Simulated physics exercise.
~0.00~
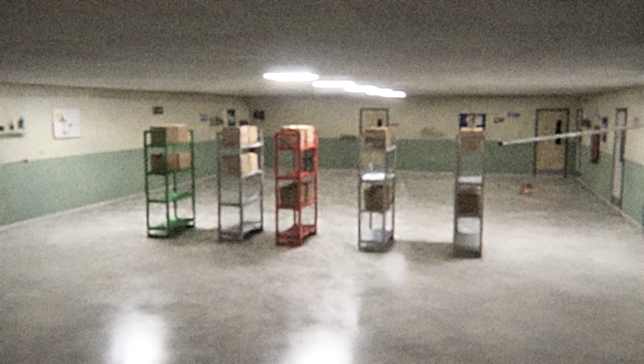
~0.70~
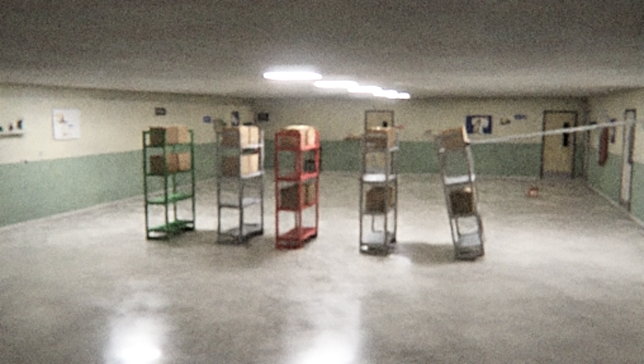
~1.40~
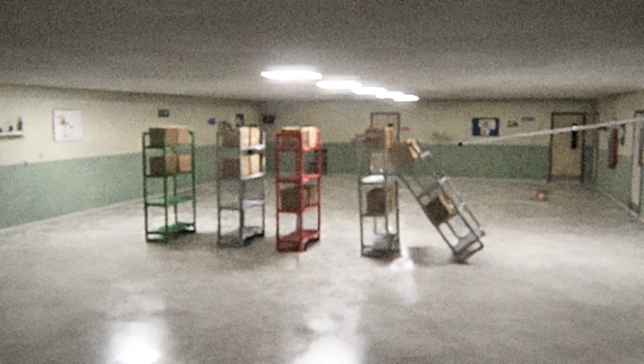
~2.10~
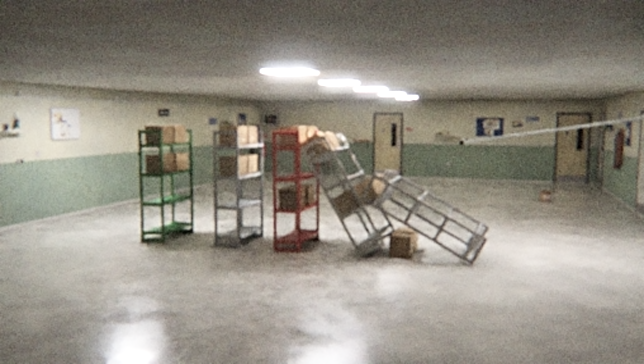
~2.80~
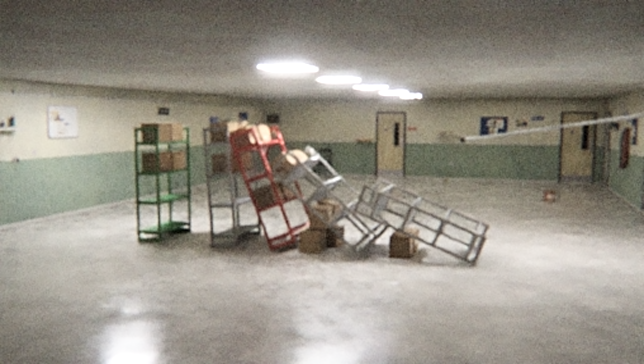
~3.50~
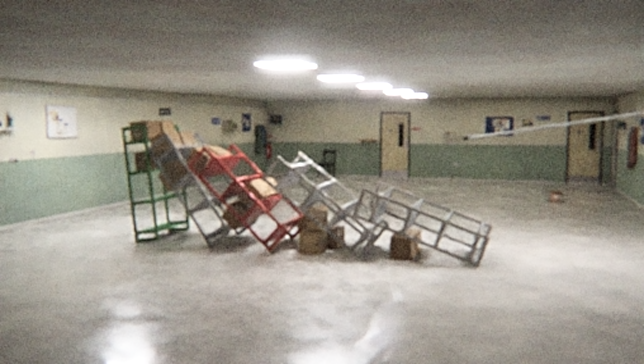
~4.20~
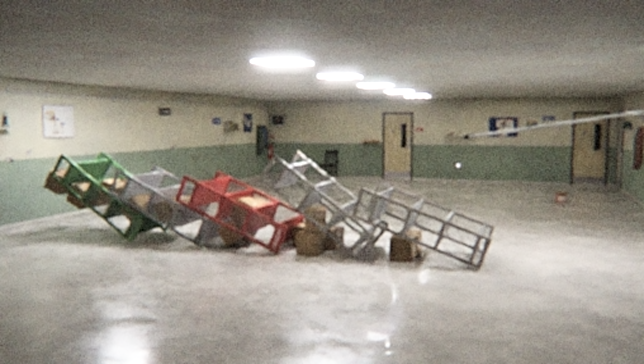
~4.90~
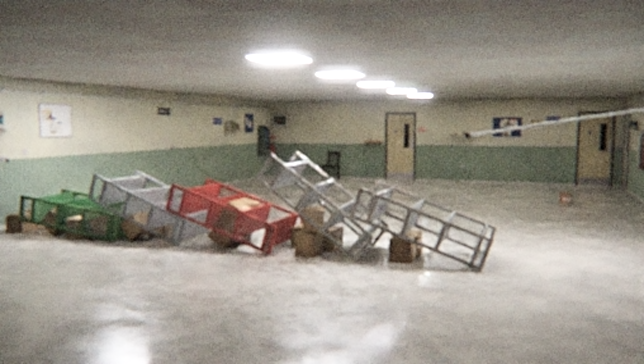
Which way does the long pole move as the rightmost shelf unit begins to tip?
The pole moves to the left, towards the row of shelf units.
